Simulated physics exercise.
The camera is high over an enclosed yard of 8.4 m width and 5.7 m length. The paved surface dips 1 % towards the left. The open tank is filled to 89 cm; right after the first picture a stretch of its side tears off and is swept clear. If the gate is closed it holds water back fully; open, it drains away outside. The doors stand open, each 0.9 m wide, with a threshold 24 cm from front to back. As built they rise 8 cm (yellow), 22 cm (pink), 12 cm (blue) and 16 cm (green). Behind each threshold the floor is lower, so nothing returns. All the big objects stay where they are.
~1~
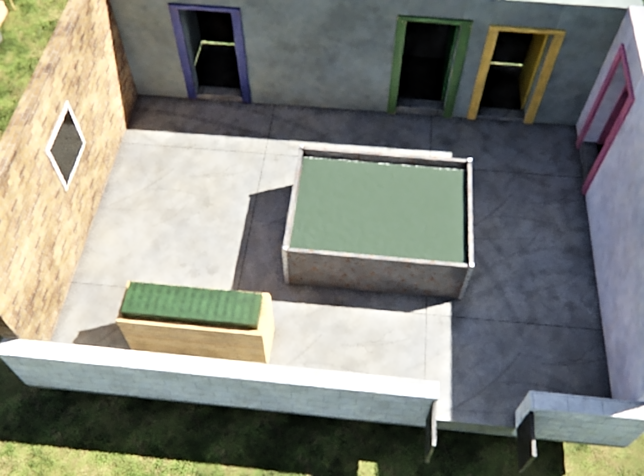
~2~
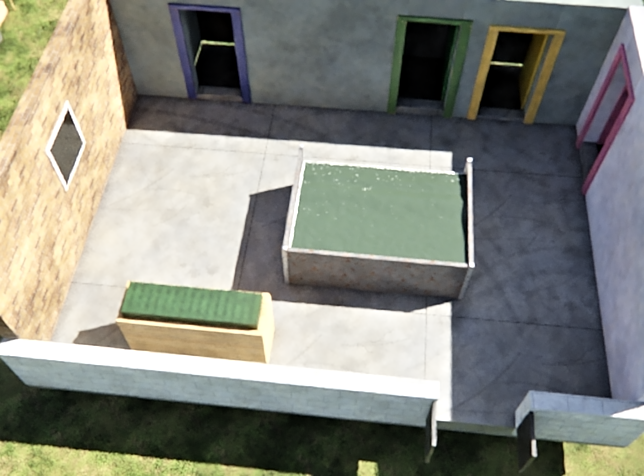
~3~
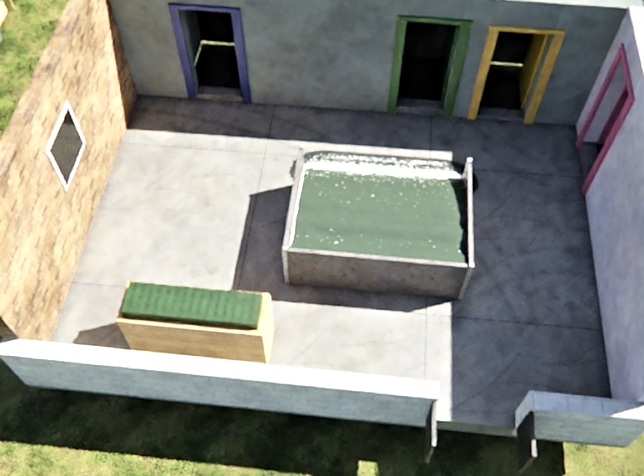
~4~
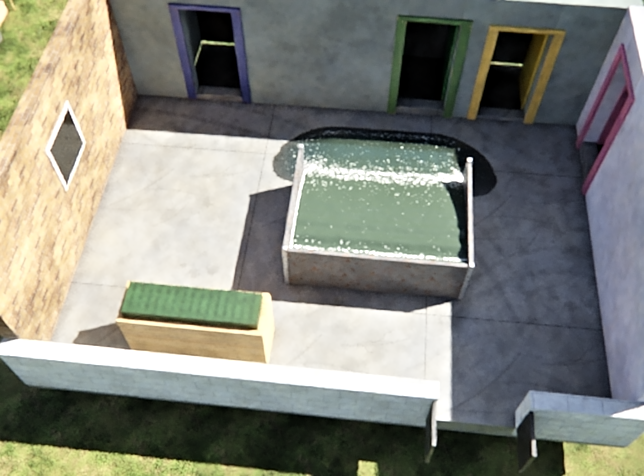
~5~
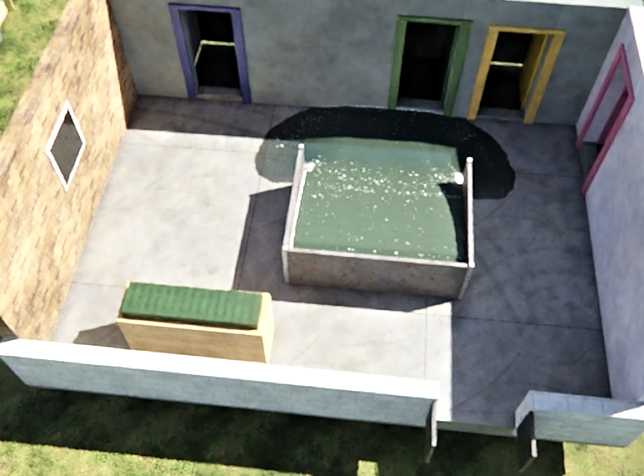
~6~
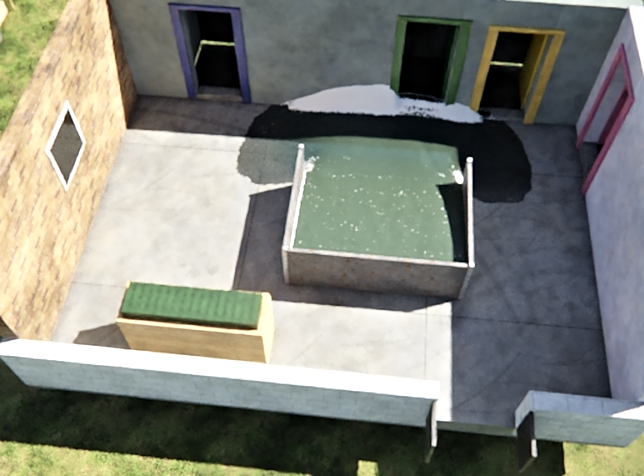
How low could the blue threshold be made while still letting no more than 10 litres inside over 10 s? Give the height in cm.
Close to 12.5 cm is just enough.
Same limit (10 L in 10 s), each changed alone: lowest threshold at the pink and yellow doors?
About 26 cm at pink and 26 cm at yellow.
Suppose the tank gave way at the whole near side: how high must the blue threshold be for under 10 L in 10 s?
Some 11.0 cm.
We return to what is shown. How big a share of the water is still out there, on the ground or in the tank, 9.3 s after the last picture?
Roughly 76 in a hundred.
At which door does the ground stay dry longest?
It is the pink one.
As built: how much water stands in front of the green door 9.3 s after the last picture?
Roughly 7.5 cm deep.
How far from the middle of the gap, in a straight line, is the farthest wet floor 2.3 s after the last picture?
Some 5.4 m out.
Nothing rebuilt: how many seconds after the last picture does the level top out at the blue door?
Near 1.0 s.
Then, 0.7 s after the last picture water covers 25 % of the floor, deepest (62 cm) near (378, 115); 13 cm at the blue door, 0 litres in over its 12 cm threshold.
Then, 2.3 s after the last picture water covers 50 % of the floor, deepest (39 cm) near (135, 105); 13 cm at the blue door, 8 litres in over its 12 cm threshold.
Then, 9.3 s after the last picture water covers 100 % of the floor, deepest (20 cm) near (269, 387); 9 cm at the blue door, 13 litres in over its 12 cm threshold.
At the blue door as built, the water peaked near 17 cm, 1.1 s after the last picture.
Run again over the same 10 s with other heights there, 15 litres in over 11.5 cm, 7 litres over 13.5 cm. The limit of 10 litres is kept from about 12.5 cm up.
